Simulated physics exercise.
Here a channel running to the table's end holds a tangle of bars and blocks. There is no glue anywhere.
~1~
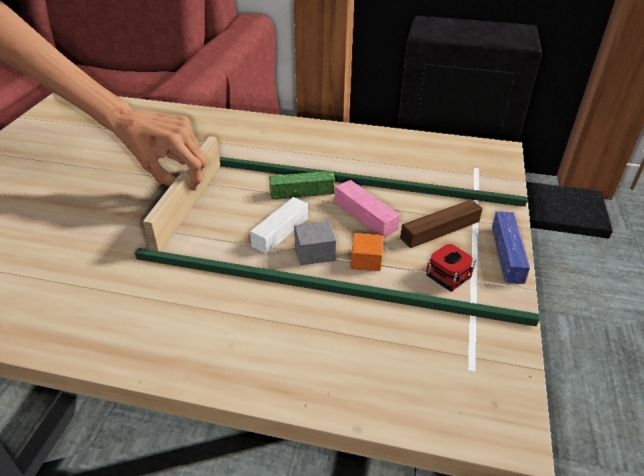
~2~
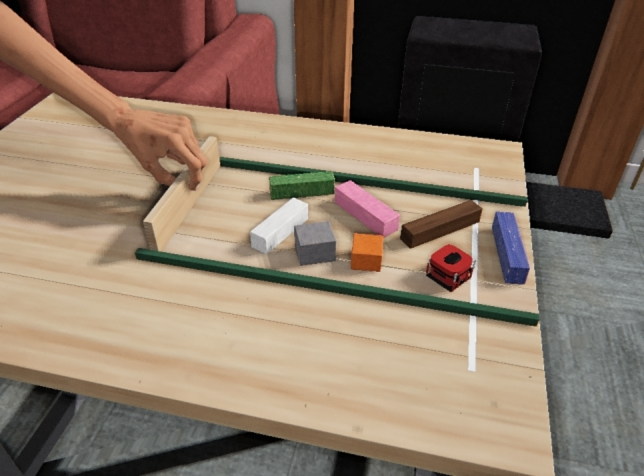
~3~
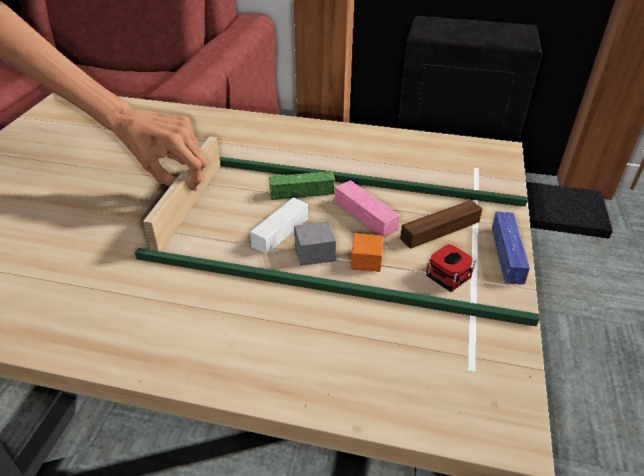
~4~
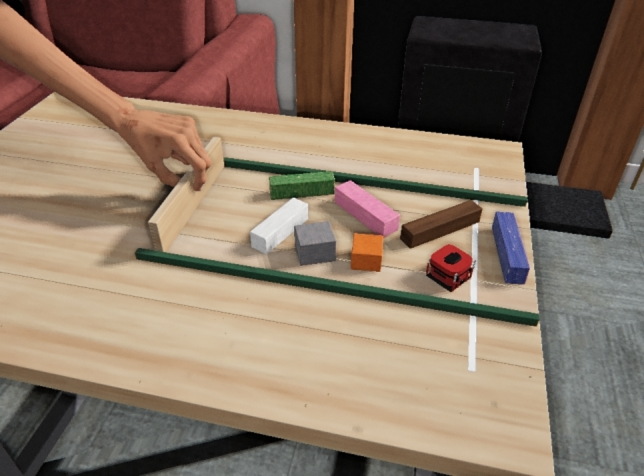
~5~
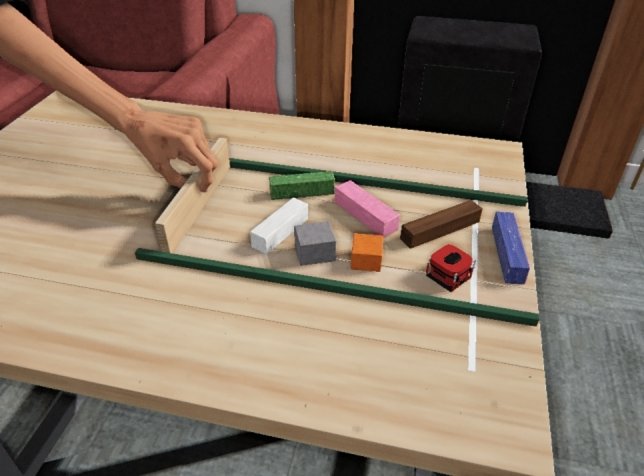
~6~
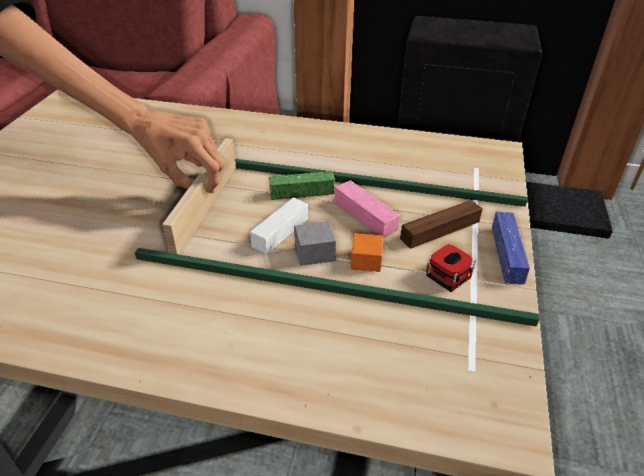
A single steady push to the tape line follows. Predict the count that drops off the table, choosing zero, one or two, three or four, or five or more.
I expect three or else four of them will drop off.
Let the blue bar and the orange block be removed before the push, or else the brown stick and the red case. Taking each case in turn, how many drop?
The counts: 1 and 2.
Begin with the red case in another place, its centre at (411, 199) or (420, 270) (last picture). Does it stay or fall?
Result per start: Gone over the edge; gone over the edge.
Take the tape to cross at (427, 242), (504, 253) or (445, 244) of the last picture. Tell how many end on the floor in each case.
Down on the floor: 0, 7 and 2.
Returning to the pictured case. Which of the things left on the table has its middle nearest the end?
The brown stick is it.
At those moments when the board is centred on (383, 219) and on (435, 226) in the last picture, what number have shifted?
I count 7 first and 8 after.
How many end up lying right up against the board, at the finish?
At rest, 2 are in contact.
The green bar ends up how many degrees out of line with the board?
It is near 65° out of line.
Soon after, none off yet; blue bar at rest near (510, 246); red case at rest near (450, 267); brown stick moving near (445, 226).
In the end, the number that fall off is three or four; gone, orange block, red case and blue bar.
